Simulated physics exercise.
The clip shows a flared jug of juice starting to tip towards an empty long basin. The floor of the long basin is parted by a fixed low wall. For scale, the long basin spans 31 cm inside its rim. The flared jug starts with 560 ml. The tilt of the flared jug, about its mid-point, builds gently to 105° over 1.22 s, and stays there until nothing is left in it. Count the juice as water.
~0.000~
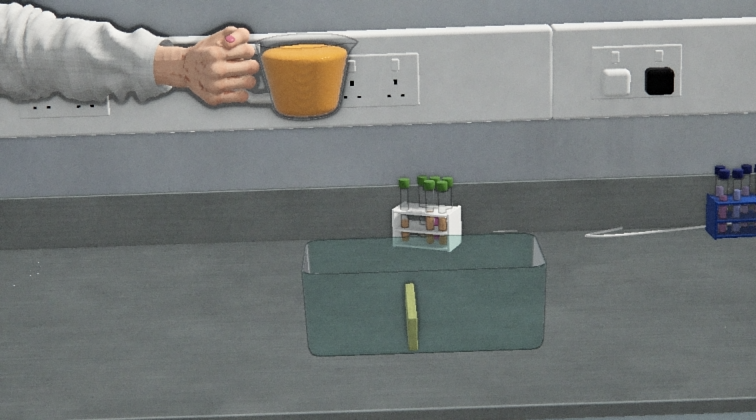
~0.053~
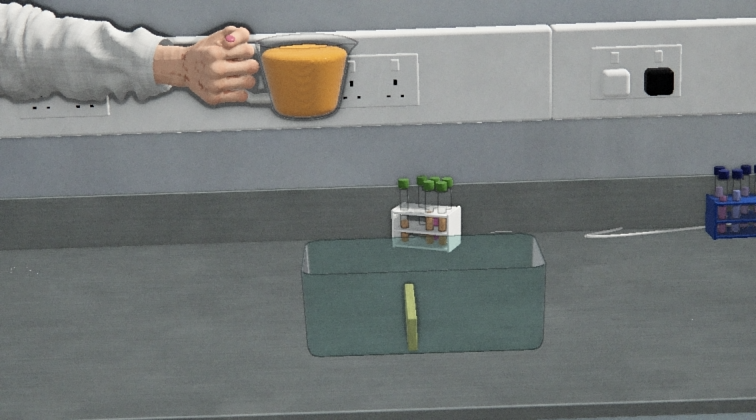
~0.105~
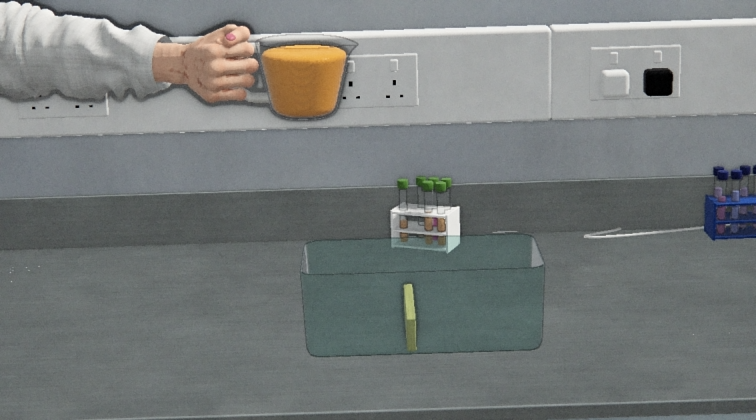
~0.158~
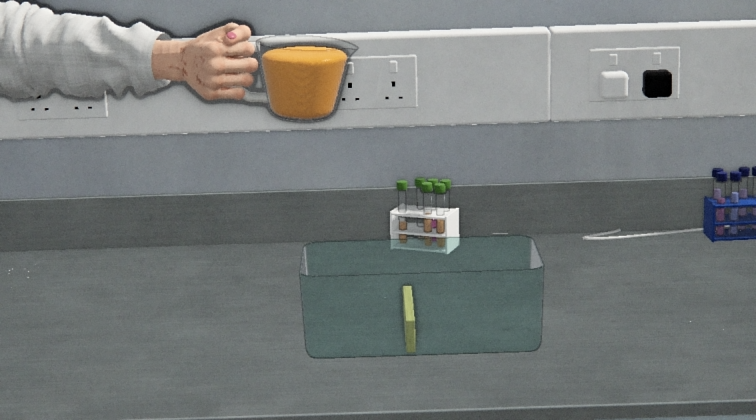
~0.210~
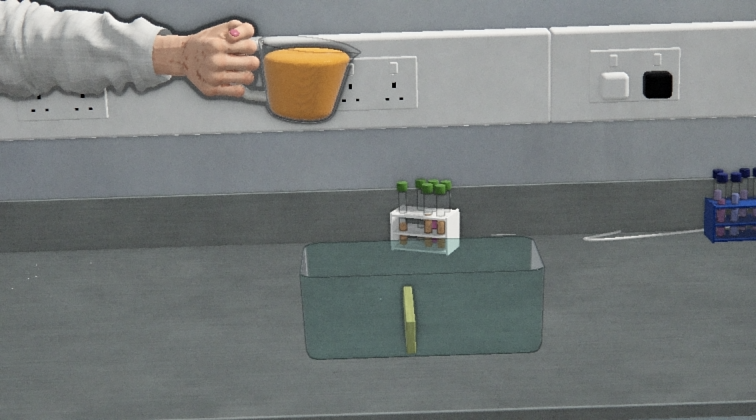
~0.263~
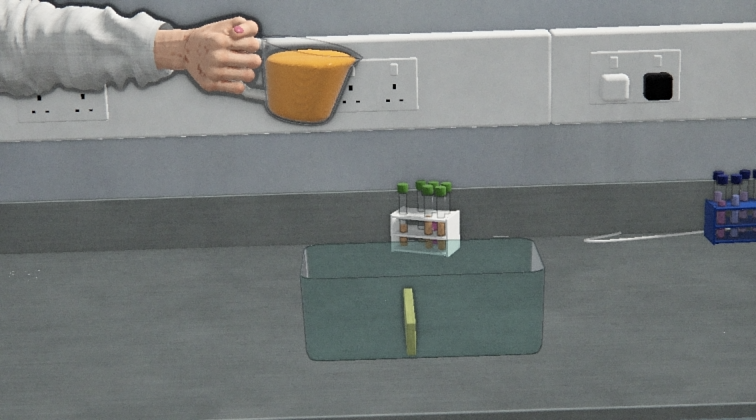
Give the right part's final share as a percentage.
Roughly 79 per cent is past the wall.
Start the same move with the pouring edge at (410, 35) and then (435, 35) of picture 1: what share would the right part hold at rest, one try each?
In turn about 90 and 80 per cent.
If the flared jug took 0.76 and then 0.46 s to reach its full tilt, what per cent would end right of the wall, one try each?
First 75, then 60 per cent.
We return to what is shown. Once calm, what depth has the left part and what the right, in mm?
Some 6 mm on the left and 18 mm on the right.
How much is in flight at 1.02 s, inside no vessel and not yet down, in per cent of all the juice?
Near 24 in a hundred.
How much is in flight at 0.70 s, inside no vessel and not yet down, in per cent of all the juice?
Some 30 per cent.
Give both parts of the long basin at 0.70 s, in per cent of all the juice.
Left about 1, right about 6.
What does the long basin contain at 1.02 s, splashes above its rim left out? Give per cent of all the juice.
Near 66 in a hundred.
After 0.70 s the tilt is 65° and 62 per cent is still to pour, 1 is left of the wall and 6 right of it.
After 1.02 s the tilt is 98° and 8 per cent is still to pour, 3 is left of the wall and 64 right of it.
After 1.36 s the tilt is 105° and 0 per cent is still to pour, 18 is left of the wall and 79 right of it.
After 1.72 s the tilt is 105° and 0 per cent is still to pour, 18 is left of the wall and 79 right of it.
In the end 18 per cent lies left of the wall, 79 right of it and 3 outside.
